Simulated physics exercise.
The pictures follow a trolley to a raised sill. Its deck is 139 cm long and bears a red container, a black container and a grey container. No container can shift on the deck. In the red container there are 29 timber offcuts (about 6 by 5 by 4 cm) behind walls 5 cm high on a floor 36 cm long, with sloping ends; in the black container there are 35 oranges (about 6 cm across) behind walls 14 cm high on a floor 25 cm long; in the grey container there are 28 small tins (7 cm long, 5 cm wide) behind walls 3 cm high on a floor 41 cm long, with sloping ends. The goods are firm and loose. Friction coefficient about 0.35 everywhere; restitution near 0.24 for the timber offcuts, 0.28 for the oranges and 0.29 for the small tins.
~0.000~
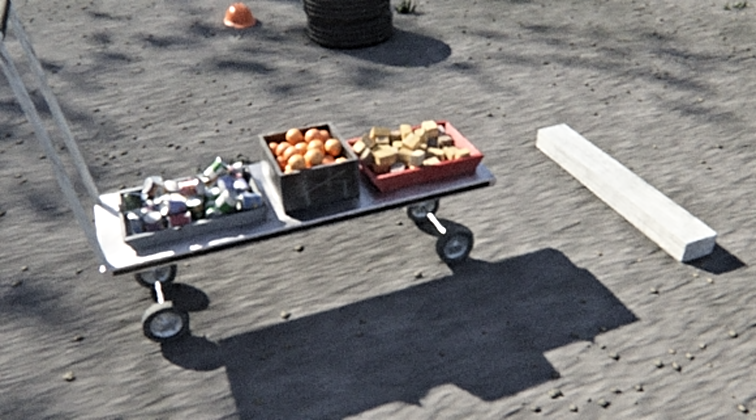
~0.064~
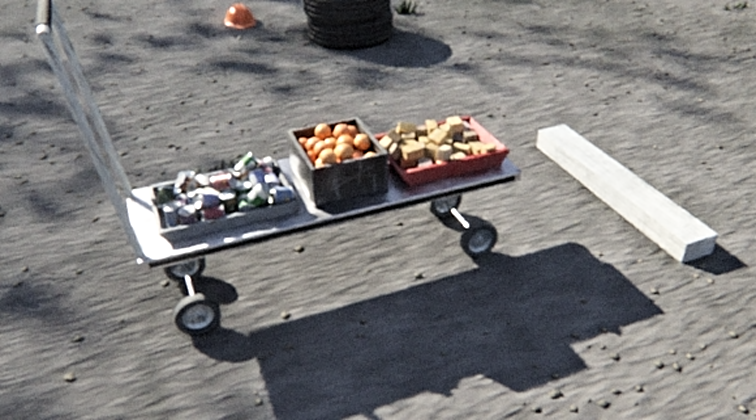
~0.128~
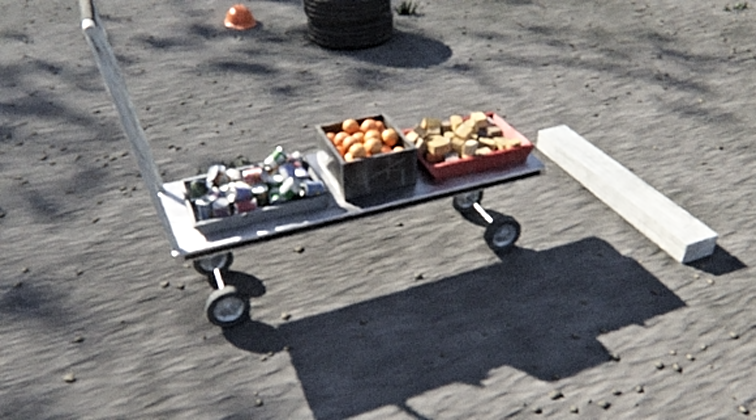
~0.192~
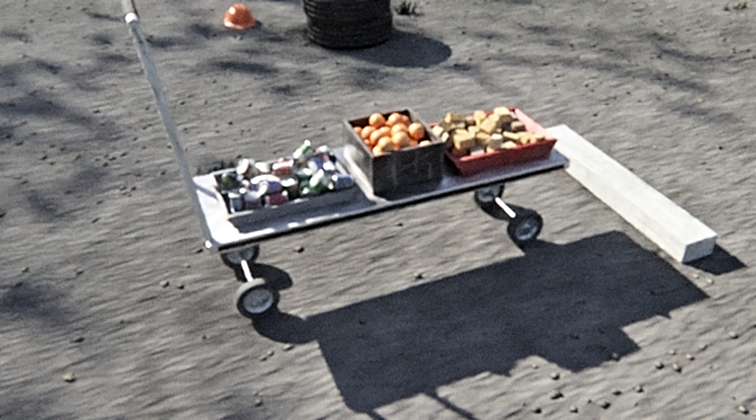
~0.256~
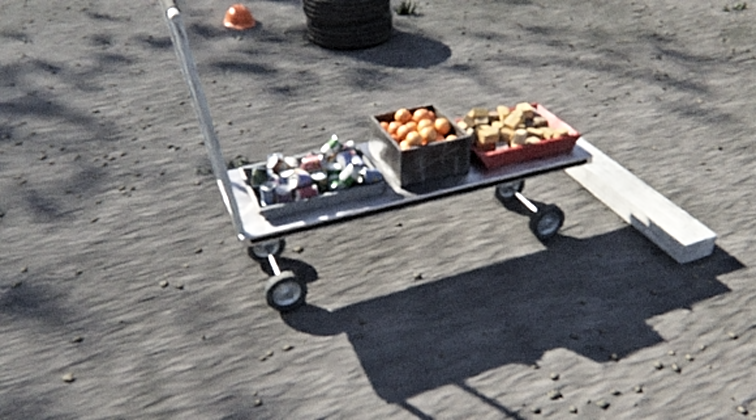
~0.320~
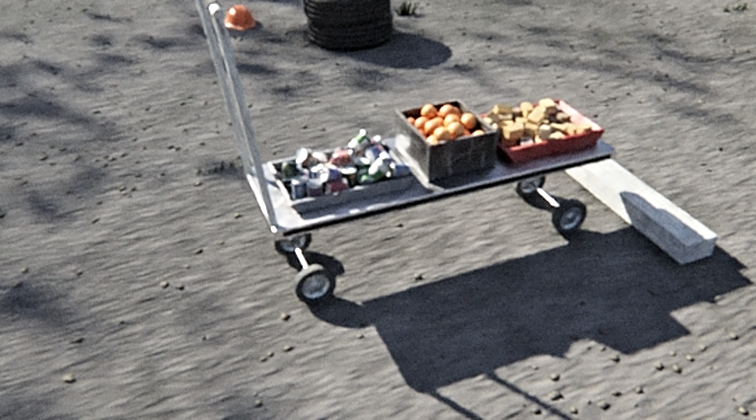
On sunlit grey, gritty ground, a flat trolley with an upright handle carries a grey container of small tins, a black one of oranges and a red one of timber offcuts. It rolls steadily rightward, closing the gap to a pale raised sill, with everything still inside the containers.
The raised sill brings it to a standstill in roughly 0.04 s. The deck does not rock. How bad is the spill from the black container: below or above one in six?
It sheds under a sixth of them.
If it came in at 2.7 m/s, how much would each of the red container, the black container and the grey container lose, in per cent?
Then red container 50, black container 10, grey container 40 per cent.
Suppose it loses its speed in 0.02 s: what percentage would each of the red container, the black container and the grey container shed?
In that case red container 30, black container 0, grey container 30 per cent.
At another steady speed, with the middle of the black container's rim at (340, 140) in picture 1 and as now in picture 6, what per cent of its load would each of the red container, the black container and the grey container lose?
Then red container 0, black container 0, grey container 20 per cent.
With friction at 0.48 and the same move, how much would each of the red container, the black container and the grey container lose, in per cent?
Then red container 20, black container 0, grey container 20 per cent.
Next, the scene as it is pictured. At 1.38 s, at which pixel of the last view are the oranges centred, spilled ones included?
Around (495, 123).
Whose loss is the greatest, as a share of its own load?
It is the grey container.
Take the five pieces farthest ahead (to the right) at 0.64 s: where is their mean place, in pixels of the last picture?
Near (623, 91).
After 0.42 s, impact.
After 0.52 s, the red container has all 29, the black container has all 35 and the grey container has all 28.
After 0.64 s, the red container is down by 4 of 29, the black container has all 35 and the grey container is down by 6 of 28.
After 0.87 s, the red container is down by 4 of 29, the black container has all 35 and the grey container is down by 7 of 28.
When it is over (at 1.38 s), the red container is down by 4 of 29, the black container has all 35 and the grey container is down by 8 of 28. Asked share, 0 of 35, 0 per cent.
